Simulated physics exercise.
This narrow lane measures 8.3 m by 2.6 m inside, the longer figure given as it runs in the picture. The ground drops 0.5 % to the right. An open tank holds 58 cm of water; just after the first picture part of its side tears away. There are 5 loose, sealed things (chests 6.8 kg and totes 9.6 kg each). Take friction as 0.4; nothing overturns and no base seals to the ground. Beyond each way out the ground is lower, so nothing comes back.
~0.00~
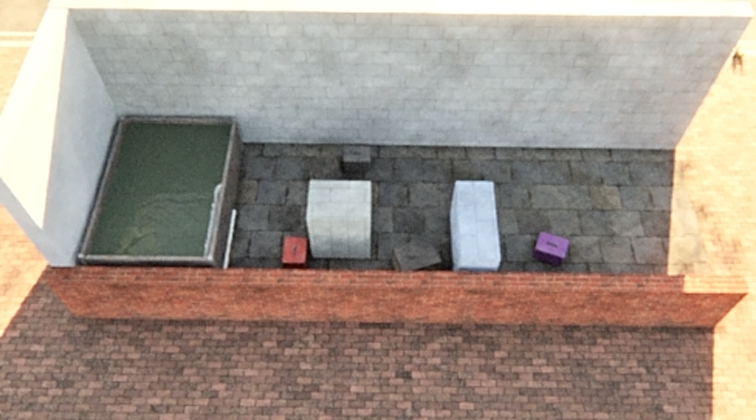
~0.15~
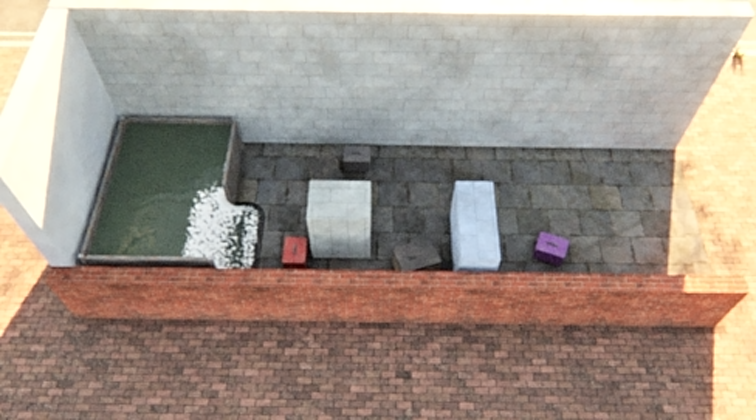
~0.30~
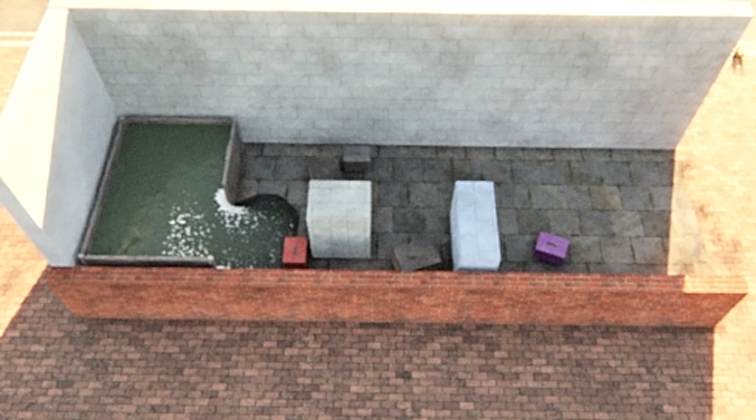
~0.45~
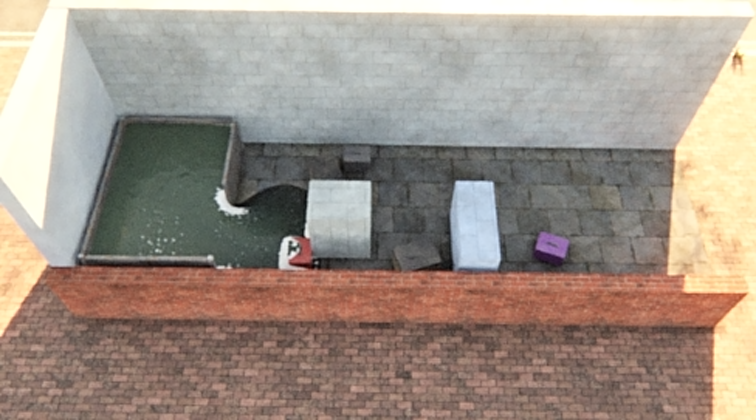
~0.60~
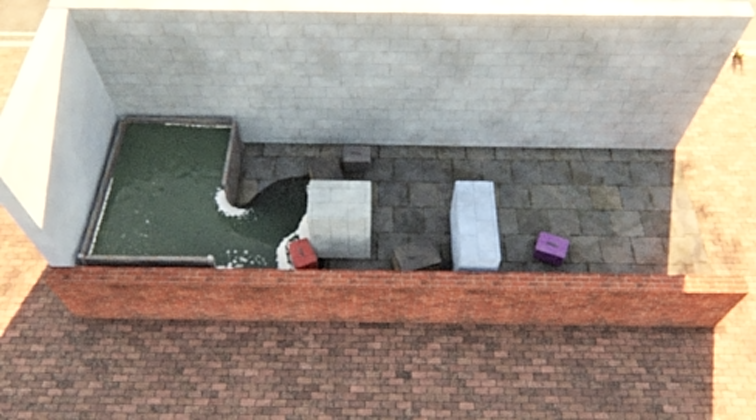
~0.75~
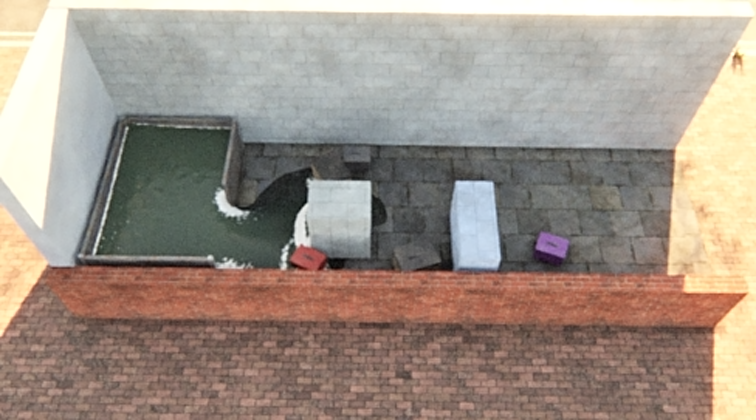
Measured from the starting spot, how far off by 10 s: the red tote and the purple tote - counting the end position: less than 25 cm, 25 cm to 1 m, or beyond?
Red tote ends far away; purple tote stays put.
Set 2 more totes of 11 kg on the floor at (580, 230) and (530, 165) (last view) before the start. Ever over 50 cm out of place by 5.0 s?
In turn: Under, more.
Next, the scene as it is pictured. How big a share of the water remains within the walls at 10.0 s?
About 74 per cent.
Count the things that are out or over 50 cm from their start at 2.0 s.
By then 4.
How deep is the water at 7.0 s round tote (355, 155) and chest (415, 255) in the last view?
About 4 and 12 cm.
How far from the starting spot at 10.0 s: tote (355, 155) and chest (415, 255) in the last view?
In that order: 450 cm, 250 cm.
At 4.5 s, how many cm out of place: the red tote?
About 120 cm.
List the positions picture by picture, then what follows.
The red tote at (295, 250), on the bottom; the purple tote at (552, 245), on the bottom; 3.6 m2 under water; 0 of 5 have shifted, in the first picture.
The red tote at (295, 250), on the bottom; the purple tote at (552, 245) rests on the ground; 4.2 m2 under water; 0 of 5 have shifted, in the second picture.
The red tote at (295, 250) rests on the ground; the purple tote at (552, 245) rests on the ground; water covers 4.9 m2; 0 of 5 have shifted, in the third picture.
The red tote at (300, 250) rests on the ground, 7 cm from its start; the purple tote at (552, 245) rests on the ground; water covers 5.6 m2; 1 of 5 have shifted, in the fourth picture.
The red tote at (301, 253), on the bottom, 12 cm from its start; the purple tote at (552, 245) rests on the ground; 6.0 m2 under water; 1 of 5 have shifted, in the fifth picture.
The red tote at (308, 258) rests on the ground, 25 cm from its start; the purple tote at (552, 245), on the bottom; 6.5 m2 under water; 2 of 5 have shifted, in the sixth picture.
After 2.0 s the red tote is near (437, 252), 1.9 m from its start, afloat; the purple tote is near (552, 245), 0.0 m from its start, aground; 0 of 5 are out; 2 afloat.
After 4.5 s the red tote is near (365, 200), 1.2 m from its start, afloat; the purple tote is near (553, 241), 0.1 m from its start, aground; 0 of 5 are out; 3 afloat.
After 7.0 s the red tote is near (413, 206), 1.8 m from its start, afloat; the purple tote is near (553, 241), 0.1 m from its start, aground; 1 of 5 are out; 2 afloat.
After 10.0 s the red tote is near (565, 161), 4.2 m from its start, aground; the purple tote is near (553, 241), 0.1 m from its start, aground; 1 of 5 are out; 1 afloat.
